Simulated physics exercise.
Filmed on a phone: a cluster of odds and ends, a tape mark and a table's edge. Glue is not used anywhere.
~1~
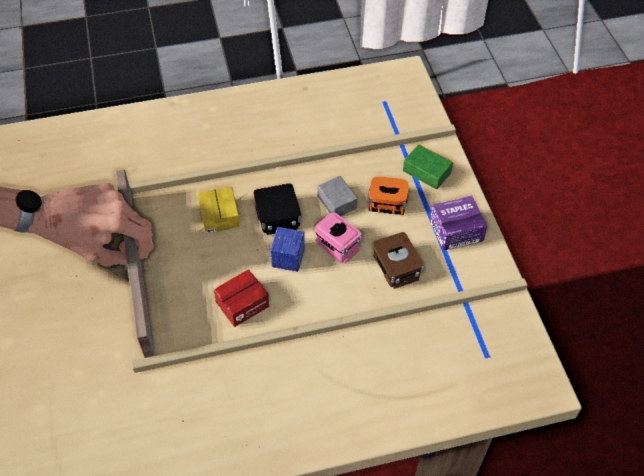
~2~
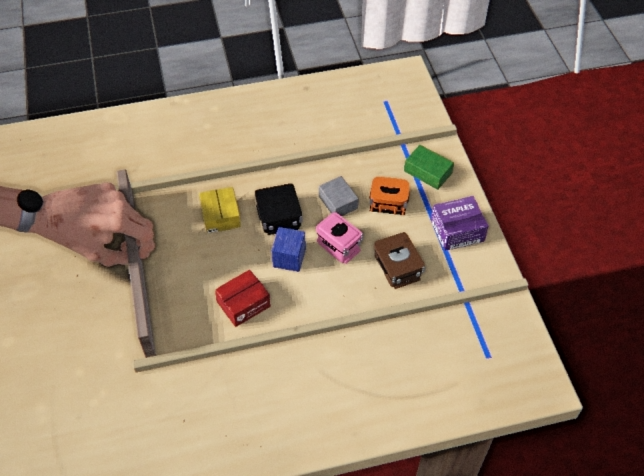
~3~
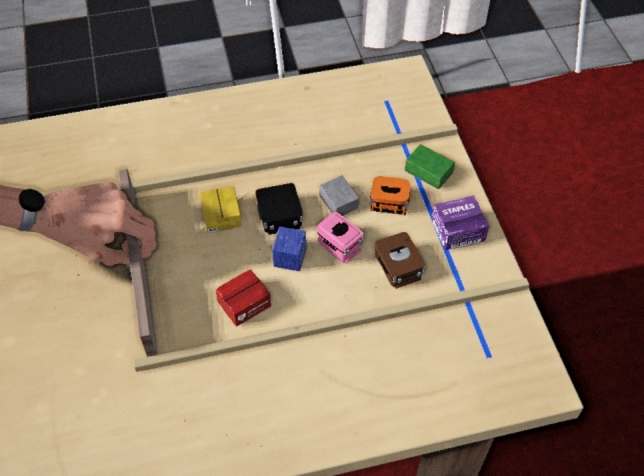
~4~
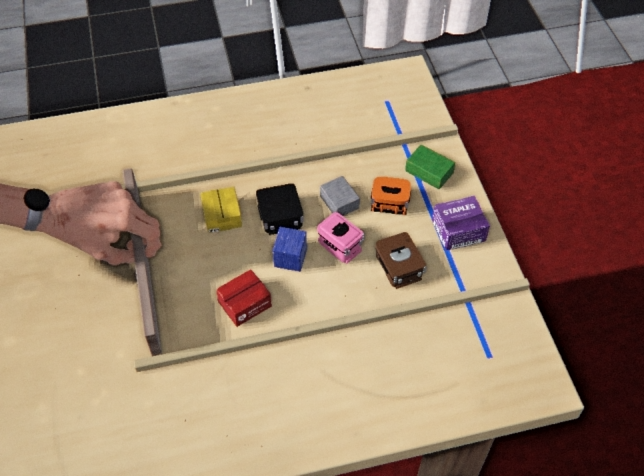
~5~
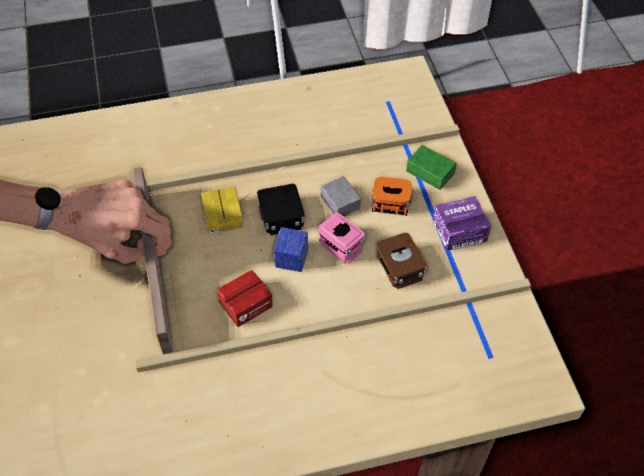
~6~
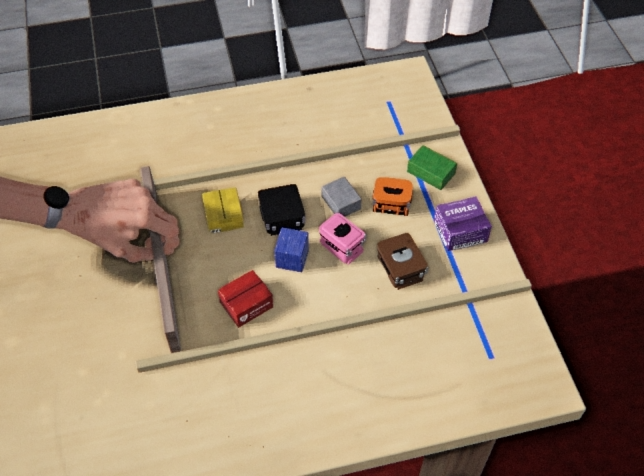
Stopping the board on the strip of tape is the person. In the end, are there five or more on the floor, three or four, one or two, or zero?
I expect three pieces, maybe four, to go over the edge.
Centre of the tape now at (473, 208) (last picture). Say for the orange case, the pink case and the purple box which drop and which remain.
The orange case? It does not stay. The pink case? It does not stay. The purple box? It does not stay.
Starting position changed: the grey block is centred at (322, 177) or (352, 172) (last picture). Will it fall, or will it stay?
Spot by spot, it stays put and then it stays put.
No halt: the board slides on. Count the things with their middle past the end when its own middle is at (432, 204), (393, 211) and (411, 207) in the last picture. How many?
Counts: 3, 1, 2.
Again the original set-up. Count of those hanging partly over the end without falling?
I count 3 overhanging.
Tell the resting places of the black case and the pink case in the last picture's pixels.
Final spots - black case (464, 180), pink case (480, 214).
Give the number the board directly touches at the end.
The count comes out at 3.
A little later, none off yet; purple box at rest near (462, 224); green block at rest near (432, 168); orange case at rest near (392, 197).
Next, none off yet; purple box at rest near (462, 224); green block moving near (436, 165); orange case shifted well along near (463, 194).
When it is over, the number that fall off is three or four; down, grey block, orange case and purple box.
